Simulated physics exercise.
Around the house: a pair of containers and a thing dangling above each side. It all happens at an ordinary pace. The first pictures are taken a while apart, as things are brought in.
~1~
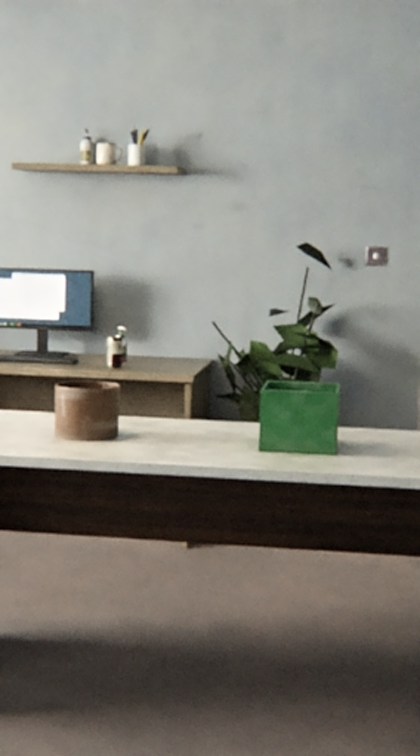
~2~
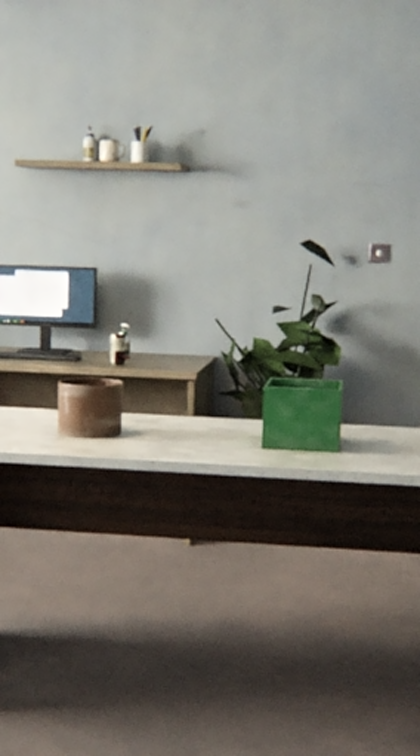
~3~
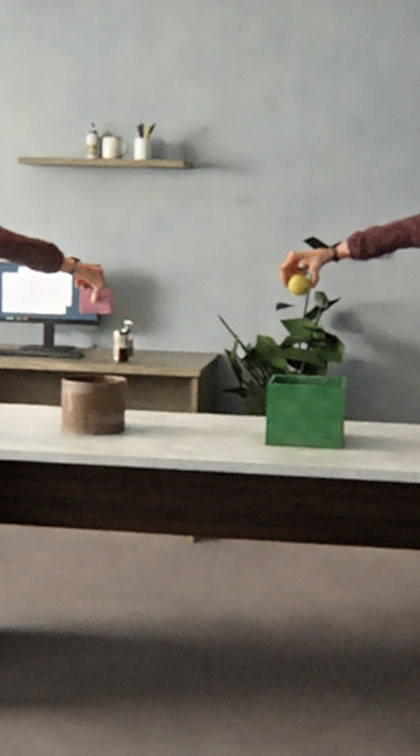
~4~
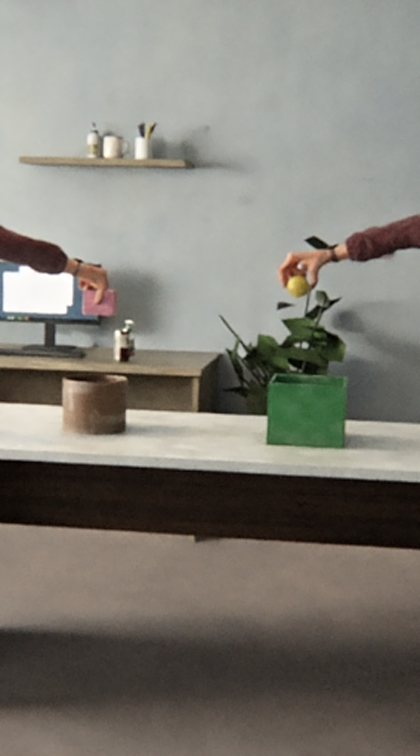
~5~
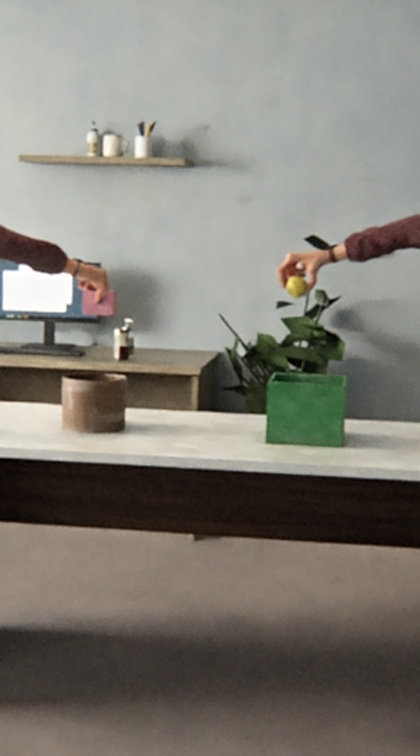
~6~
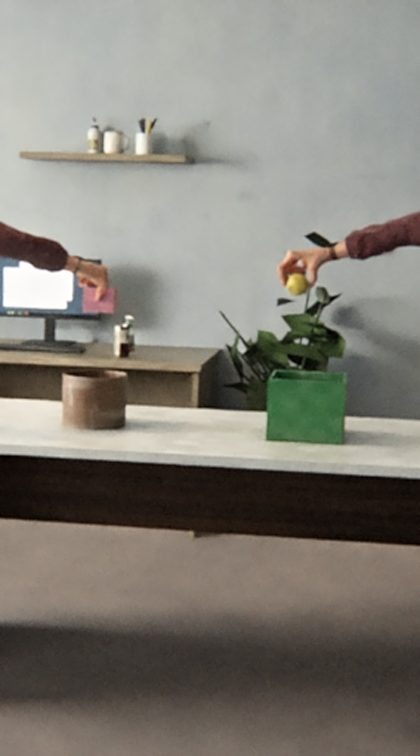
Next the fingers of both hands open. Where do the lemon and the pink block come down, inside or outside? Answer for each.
In the end the lemon lands inside and the pink block lands inside.
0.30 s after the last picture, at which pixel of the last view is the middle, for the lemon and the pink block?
About (293, 405), and the other about (98, 411).
Then, 0.16 s after the last picture, lemon moved about its own width near (297, 311); pink block moved about its own width near (100, 325).
Then, 0.22 s after the last picture, lemon falling near (295, 343); pink block falling near (100, 356).
Then, 0.30 s after the last picture, lemon falling near (293, 405); pink block down below near (98, 411).
At rest, the lemon is caught, near (292, 422); the pink block is caught, near (98, 410).
